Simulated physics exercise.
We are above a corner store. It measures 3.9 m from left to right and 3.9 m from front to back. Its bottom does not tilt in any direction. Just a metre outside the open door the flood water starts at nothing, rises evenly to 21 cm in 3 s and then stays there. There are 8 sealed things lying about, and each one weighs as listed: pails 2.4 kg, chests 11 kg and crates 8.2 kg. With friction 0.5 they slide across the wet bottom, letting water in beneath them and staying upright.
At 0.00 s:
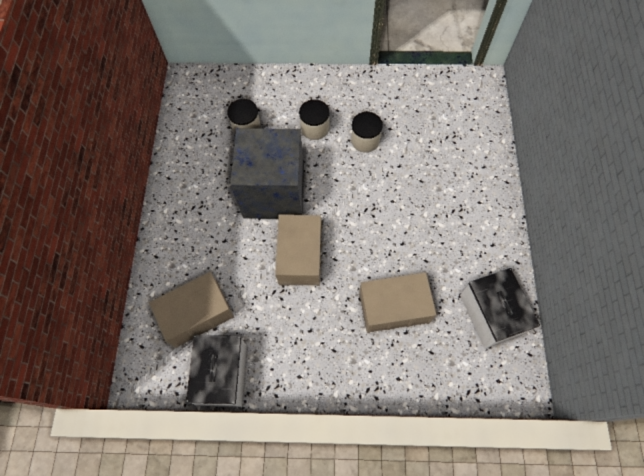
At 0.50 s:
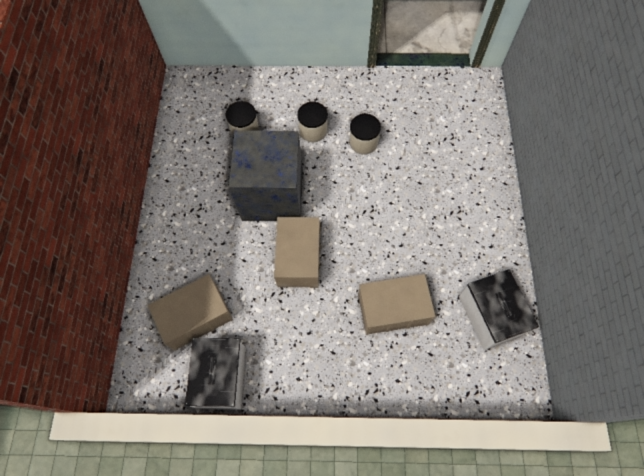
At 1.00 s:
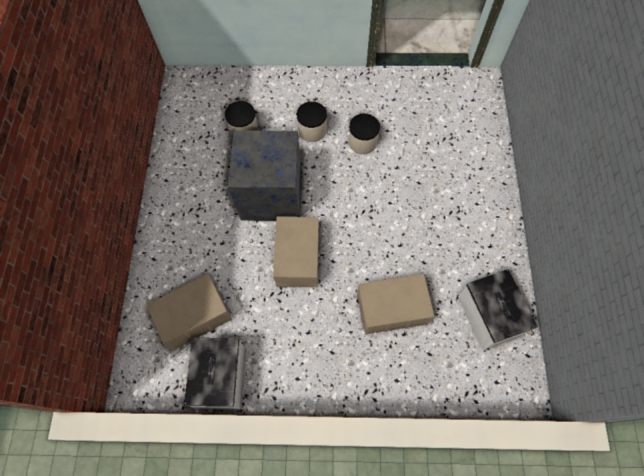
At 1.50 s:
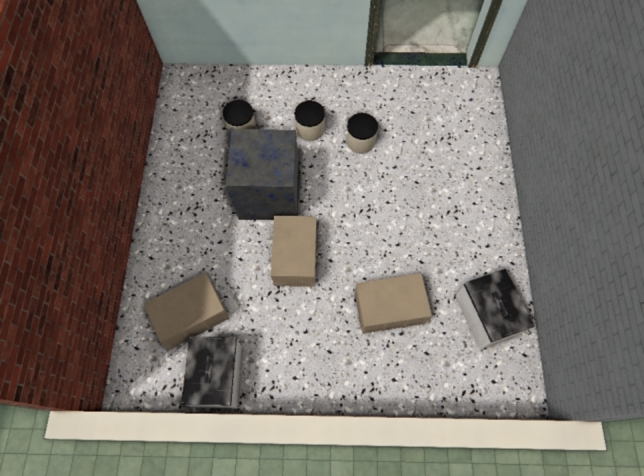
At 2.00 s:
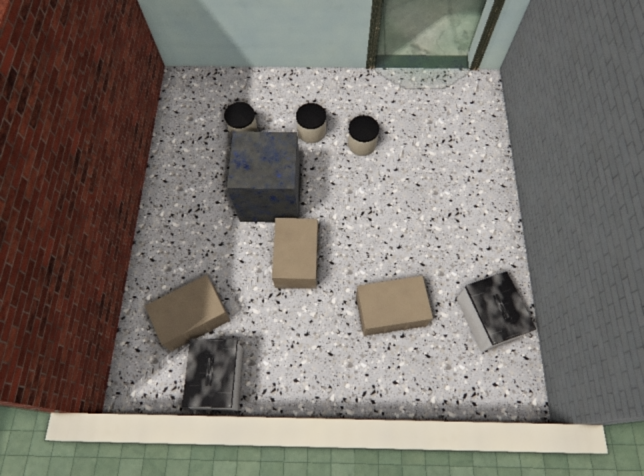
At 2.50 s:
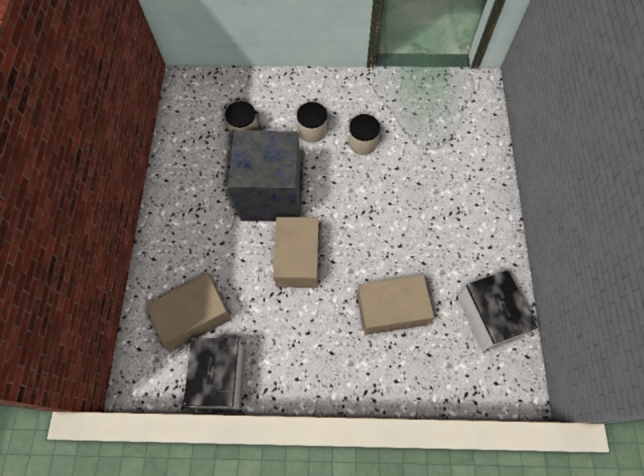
At the start, a speckled floor between a brick wall and a grey wall holds three pails, tan boxes and darker blocks, all motionless. Greenish water then appears in the doorway at the back and spreads a short way onto the floor, while the objects stay in place.
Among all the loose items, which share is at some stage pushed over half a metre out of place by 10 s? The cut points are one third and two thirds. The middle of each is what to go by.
Two in three or more.
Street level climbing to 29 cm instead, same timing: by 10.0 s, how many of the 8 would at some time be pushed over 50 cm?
Then it comes to 8.
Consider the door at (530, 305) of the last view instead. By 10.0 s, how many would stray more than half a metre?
In that case the number is 8.
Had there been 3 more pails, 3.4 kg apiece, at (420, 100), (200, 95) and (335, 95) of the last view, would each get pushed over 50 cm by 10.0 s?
First one crosses the line, second one stays inside the line, third one stays inside the line.
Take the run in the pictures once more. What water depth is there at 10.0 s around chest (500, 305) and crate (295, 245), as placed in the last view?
First roughly 10 cm, second roughly 7 cm.
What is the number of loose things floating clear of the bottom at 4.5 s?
At that moment it comes to 1.
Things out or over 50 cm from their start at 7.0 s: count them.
The count is 3.
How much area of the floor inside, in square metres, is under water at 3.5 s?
Some 4.0 m2 of it.
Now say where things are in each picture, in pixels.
The first frame shows a pail at (314, 112) rests on the ground; a chest at (504, 303), on the bottom; 0.0 m2 under water; 0 of 8 have shifted.
The second frame shows a pail at (312, 114), on the bottom; a chest at (503, 305), on the bottom; 0.0 m2 under water; 0 of 8 have shifted.
The third frame shows a pail at (312, 114) rests on the ground; a chest at (502, 305) rests on the ground; 0.0 m2 under water; 0 of 8 have shifted.
The fourth frame shows a pail at (310, 113) rests on the ground; a chest at (499, 304) rests on the ground; water covers 0.0 m2; 0 of 8 have shifted.
The fifth frame shows a pail at (311, 115), on the bottom; a chest at (501, 307) rests on the ground; 0.2 m2 under water; 0 of 8 have shifted.
The sixth frame shows a pail at (312, 114), on the bottom; a chest at (502, 306), on the bottom; 0.8 m2 under water; 0 of 8 have shifted.
After 3.5 s 0 of 8 are over 50 cm from their spots; 0 afloat.
After 4.5 s 1 of 8 are over 50 cm from their spots; 1 afloat.
After 7.0 s 3 of 8 are over 50 cm from their spots; 4 afloat.
After 10.0 s 6 of 8 are over 50 cm from their spots, and 6 have been at some point; 6 afloat.
